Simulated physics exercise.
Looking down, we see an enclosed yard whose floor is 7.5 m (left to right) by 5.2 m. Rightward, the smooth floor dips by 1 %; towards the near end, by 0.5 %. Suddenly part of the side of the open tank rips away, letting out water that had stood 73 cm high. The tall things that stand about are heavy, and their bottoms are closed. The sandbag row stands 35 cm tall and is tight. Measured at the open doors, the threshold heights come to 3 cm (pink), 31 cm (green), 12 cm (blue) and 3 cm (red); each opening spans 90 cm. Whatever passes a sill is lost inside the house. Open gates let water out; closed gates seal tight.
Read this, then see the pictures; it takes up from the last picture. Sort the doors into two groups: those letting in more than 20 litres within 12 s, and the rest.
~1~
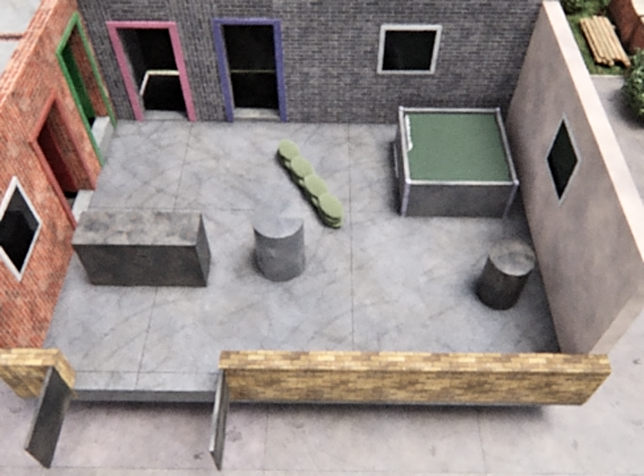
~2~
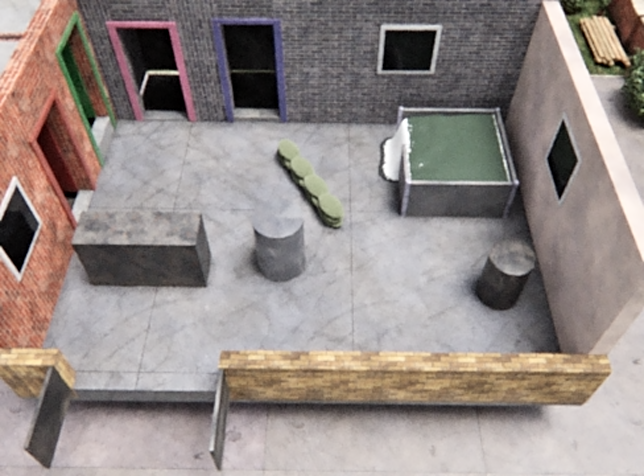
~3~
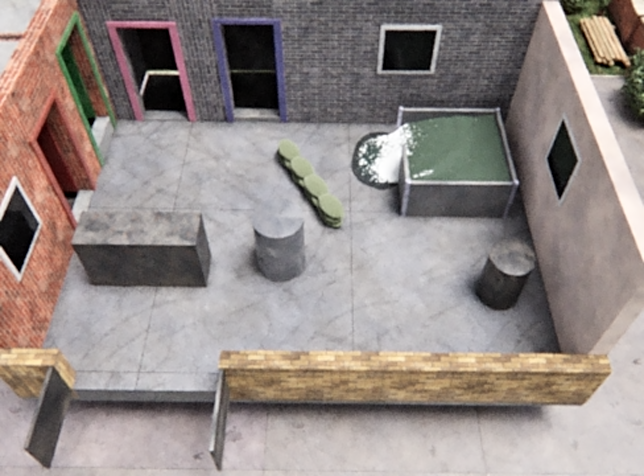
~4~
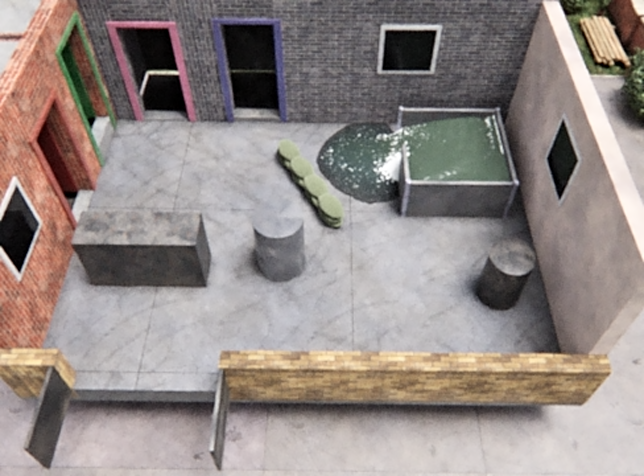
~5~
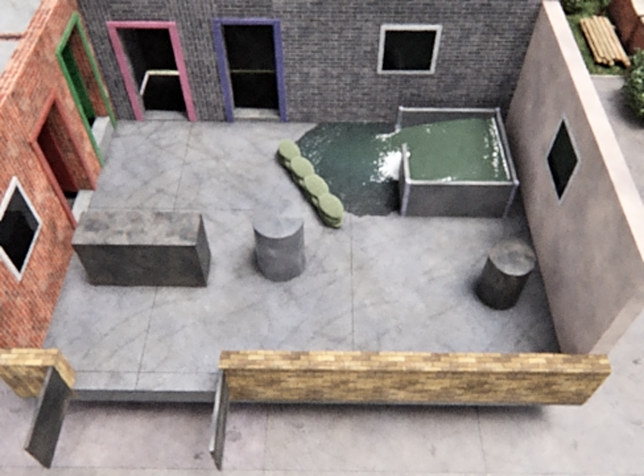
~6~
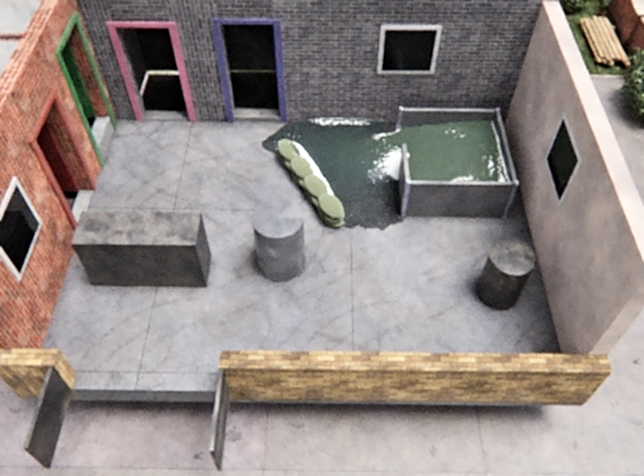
The pink door goes in the first group; the green door goes with the rest; the blue door goes in the first group; the red door goes in the first group.
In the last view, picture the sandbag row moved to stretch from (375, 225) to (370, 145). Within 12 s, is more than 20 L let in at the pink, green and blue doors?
Doors: Pink stays under / green stays under / blue stays under.
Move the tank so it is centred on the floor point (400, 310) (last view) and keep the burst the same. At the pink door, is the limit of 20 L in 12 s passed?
With that change, the limit at the pink door is surpassed.
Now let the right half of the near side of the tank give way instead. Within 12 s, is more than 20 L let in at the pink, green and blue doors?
Pink short, green short, blue short.
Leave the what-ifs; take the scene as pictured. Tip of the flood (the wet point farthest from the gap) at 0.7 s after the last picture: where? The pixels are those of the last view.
About pixel (164, 121).
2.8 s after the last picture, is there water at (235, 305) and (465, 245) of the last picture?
I'd call them spared and then drenched.
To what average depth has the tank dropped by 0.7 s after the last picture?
Roughly 46 cm on average.
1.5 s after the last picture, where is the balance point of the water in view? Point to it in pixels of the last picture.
About (365, 164).
Then, 0.7 s after the last picture water covers 15 % of the floor and is deepest (38 cm) near (303, 163); pink door 4 cm at the sill, 0 L in, green door not reached, blue door 24 cm at the sill, 3 L in, red door not reached.
Then, 1.5 s after the last picture water covers 30 % of the floor and is deepest (38 cm) near (314, 130); pink door 6 cm at the sill, 1 L in, green door 21 cm at the sill, 0 L in, blue door 19 cm at the sill, 36 L in, red door not reached.
Then, 2.8 s after the last picture water covers 50 % of the floor and is deepest (24 cm) near (313, 171); pink door 5 cm at the sill, 5 L in, green door 19 cm at the sill, 0 L in, blue door 12 cm at the sill, 51 L in, red door 9 cm at the sill, 8 L in.
Then, 6.3 s after the last picture water covers 80 % of the floor and is deepest (12 cm) near (501, 126); pink door 6 cm at the sill, 40 L in, green door 7 cm at the sill, 0 L in, blue door 6 cm at the sill, 52 L in, red door 6 cm at the sill, 42 L in.
Then, 11.3 s after the last picture water covers 90 % of the floor and is deepest (12 cm) near (552, 380); pink door 4 cm at the sill, 57 L in, green door 3 cm at the sill, 0 L in, blue door 4 cm at the sill, 52 L in, red door 4 cm at the sill, 59 L in.
